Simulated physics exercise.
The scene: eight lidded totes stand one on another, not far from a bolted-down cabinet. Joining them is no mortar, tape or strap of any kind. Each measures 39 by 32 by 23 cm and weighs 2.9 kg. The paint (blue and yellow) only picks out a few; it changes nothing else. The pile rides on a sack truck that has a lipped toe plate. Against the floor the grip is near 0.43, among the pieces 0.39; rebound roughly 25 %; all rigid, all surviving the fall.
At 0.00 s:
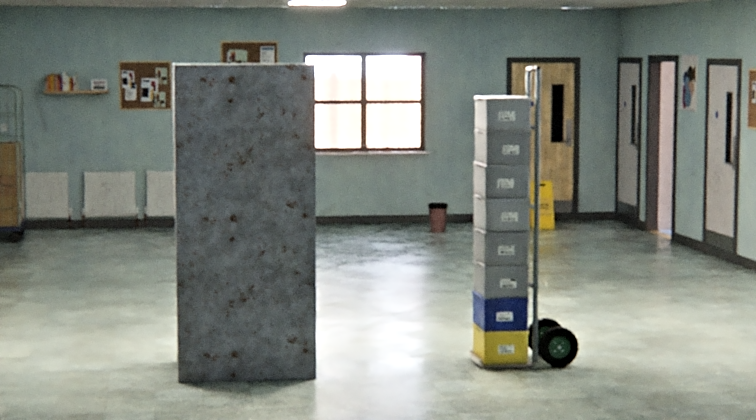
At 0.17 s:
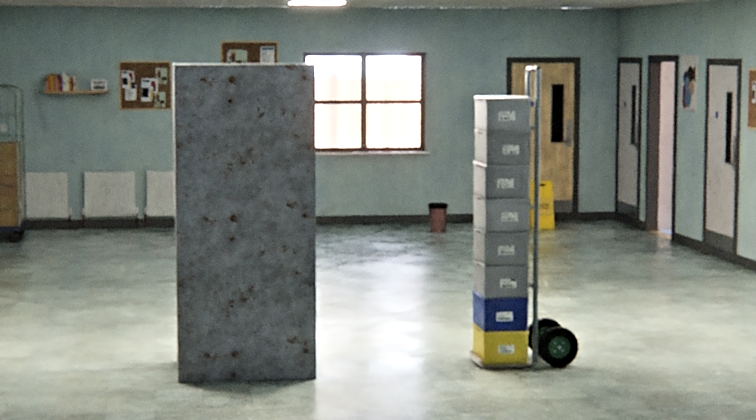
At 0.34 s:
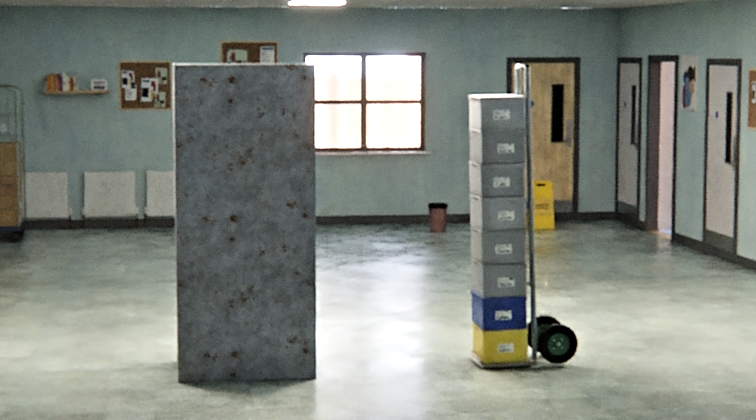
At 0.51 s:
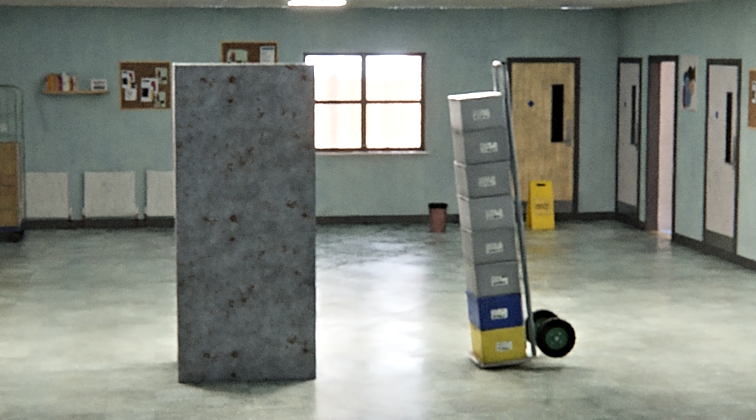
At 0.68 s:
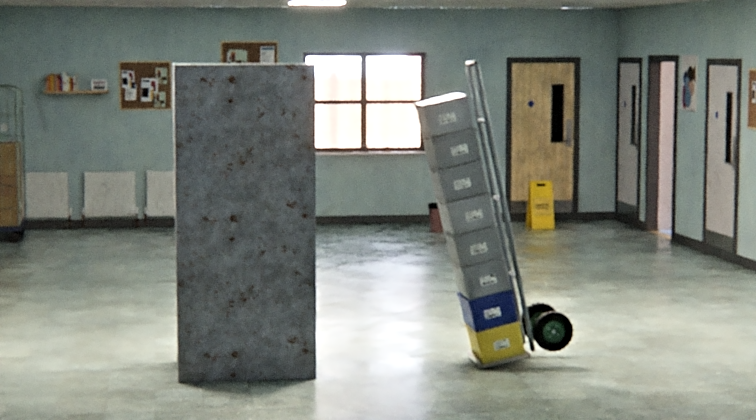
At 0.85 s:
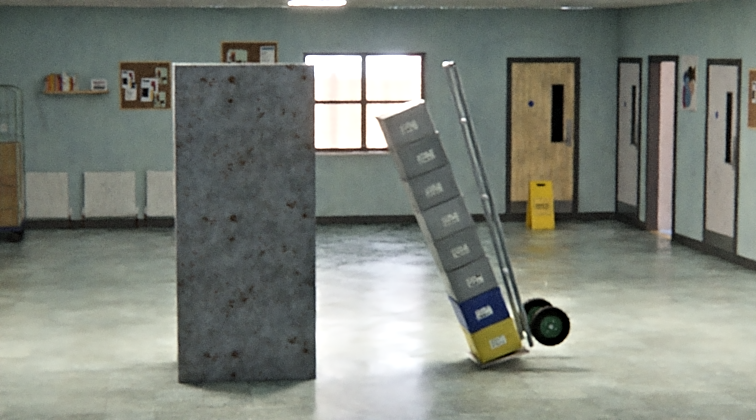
The clip shows a stack of lidded totes, gray above blue and yellow, upright on a sack truck beside a tall gray slab; then truck and stack lean left, the totes tilting further and separating from the truck's frame.
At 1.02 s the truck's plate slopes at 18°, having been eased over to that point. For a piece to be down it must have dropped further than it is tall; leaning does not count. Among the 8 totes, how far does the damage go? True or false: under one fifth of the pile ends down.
False.
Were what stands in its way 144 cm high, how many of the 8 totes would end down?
Count at the end: 5.
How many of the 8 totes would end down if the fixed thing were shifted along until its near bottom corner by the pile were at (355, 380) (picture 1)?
It would be 0.
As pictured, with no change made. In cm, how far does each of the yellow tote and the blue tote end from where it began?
Distance from start in cm - yellow 20, blue 40.
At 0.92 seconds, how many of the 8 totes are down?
0.
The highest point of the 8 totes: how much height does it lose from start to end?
20 cm.
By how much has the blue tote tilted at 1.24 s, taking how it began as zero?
Around 50° from its start.
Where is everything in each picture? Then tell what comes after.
In the first picture (pixels give the middle of a visible side), truck frame (538, 128) 0° forward; blue tote (506, 316); yellow tote (506, 348); none has stirred.
The second picture shows truck frame (537, 128) 0° forward; yellow tote (506, 348).
The third picture shows truck frame (529, 127) 2° forward; blue tote (505, 314); movement in 5 of them.
The fourth picture shows truck frame (510, 124) 7° forward; blue tote (501, 313) 6° from how it stood; yellow tote (504, 345) 6° from how it stood; movement in 8 of them.
The fifth picture shows truck frame (488, 122) 12° forward; blue tote (494, 312) 13° from how it stood; yellow tote (501, 344) 13° from how it stood; steepest lean 13°, the tote at (458, 149); movement in 8 of them.
The sixth picture shows truck frame (469, 123) 16° forward; blue tote (485, 311) 22° from how it stood; yellow tote (497, 341) 22° from how it stood; steepest lean 22°, the tote at (424, 157); movement in 8 of them.
After 0.92 s, none of the 8 totes down, 8 disturbed; blue tote 27° from how it stood; yellow tote 27° from how it stood.
After 1.04 s, 1 of the 8 totes down; blue tote 36° from how it stood; yellow tote 36° from how it stood.
After 1.24 s, 3 of the 8 totes down; blue tote 47° from how it stood; yellow tote 47° from how it stood.
In the end (2.1 s), 5 of the 8 totes down; blue tote 49° from how it stood; yellow tote 49° from how it stood. That is 62 per cent. From the last view, middles, blue tote near (448, 320), yellow tote near (481, 331).
